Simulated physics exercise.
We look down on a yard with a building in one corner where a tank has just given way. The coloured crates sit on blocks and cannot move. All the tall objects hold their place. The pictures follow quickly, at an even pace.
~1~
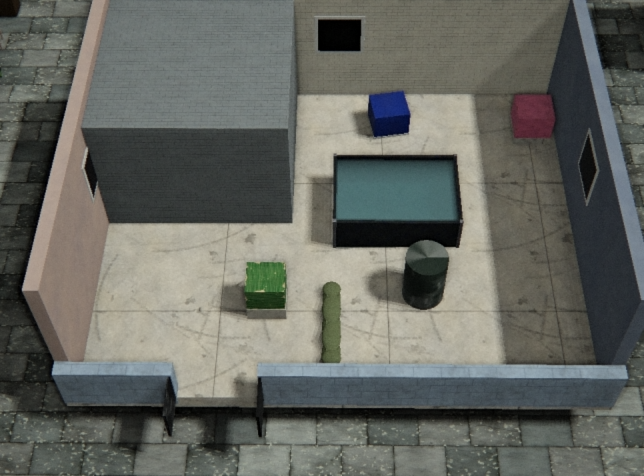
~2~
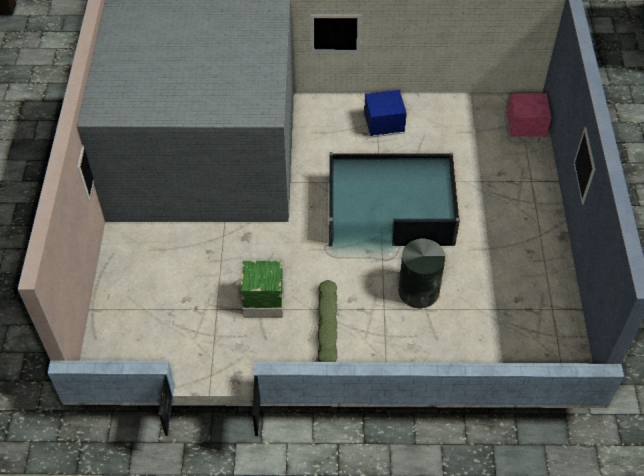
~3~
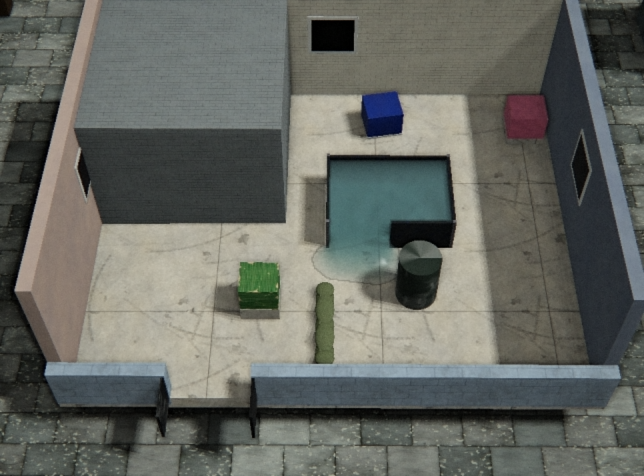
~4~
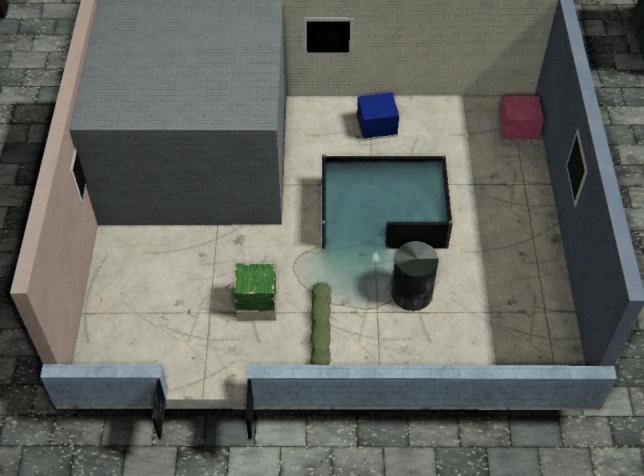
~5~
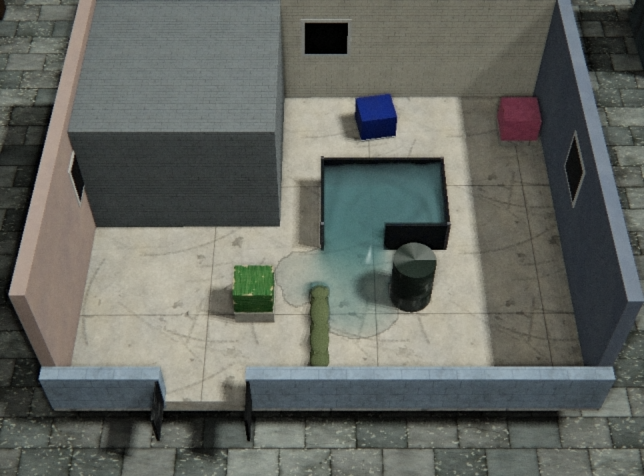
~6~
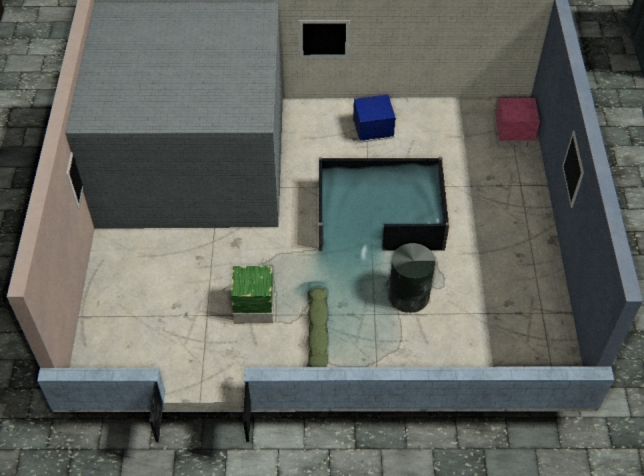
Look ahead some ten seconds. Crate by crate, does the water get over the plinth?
One by one: The pink crate escapes dry; the blue crate is wetted; the green crate escapes dry.
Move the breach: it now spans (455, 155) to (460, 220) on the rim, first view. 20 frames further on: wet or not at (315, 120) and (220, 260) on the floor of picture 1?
In that order: Clear, no water.
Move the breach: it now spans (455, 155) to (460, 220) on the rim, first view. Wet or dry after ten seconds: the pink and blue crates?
Pink is soaked; blue is wetted.
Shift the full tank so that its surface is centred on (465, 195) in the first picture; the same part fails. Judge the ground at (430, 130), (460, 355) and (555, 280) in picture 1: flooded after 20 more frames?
In that order: Dry, covered, under water.
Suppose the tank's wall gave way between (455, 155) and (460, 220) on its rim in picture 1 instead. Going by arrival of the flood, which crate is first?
That is the crate marked pink.
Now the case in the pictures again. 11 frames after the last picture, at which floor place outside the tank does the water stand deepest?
Around (352, 388).
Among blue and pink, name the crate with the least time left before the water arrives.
The crate marked pink.
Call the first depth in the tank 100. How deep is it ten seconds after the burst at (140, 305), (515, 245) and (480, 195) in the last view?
About 10, 6 and 8 per cent.
A moment on, water covers 20 % of the floor; the pink crate not reached, the blue crate not reached, the green crate water round its plinth.
Next, water covers 30 % of the floor; the pink crate not reached, the blue crate not reached, the green crate water round its plinth.
Then, water covers 55 % of the floor; the pink crate not reached, the blue crate not reached, the green crate water round its plinth.
Later, water covers 70 % of the floor; the pink crate water round its plinth, the blue crate not reached, the green crate water round its plinth.
In the end, water covers 90 % of the floor; the pink crate stayed above the water, the blue crate was topped, the green crate stayed above the water.
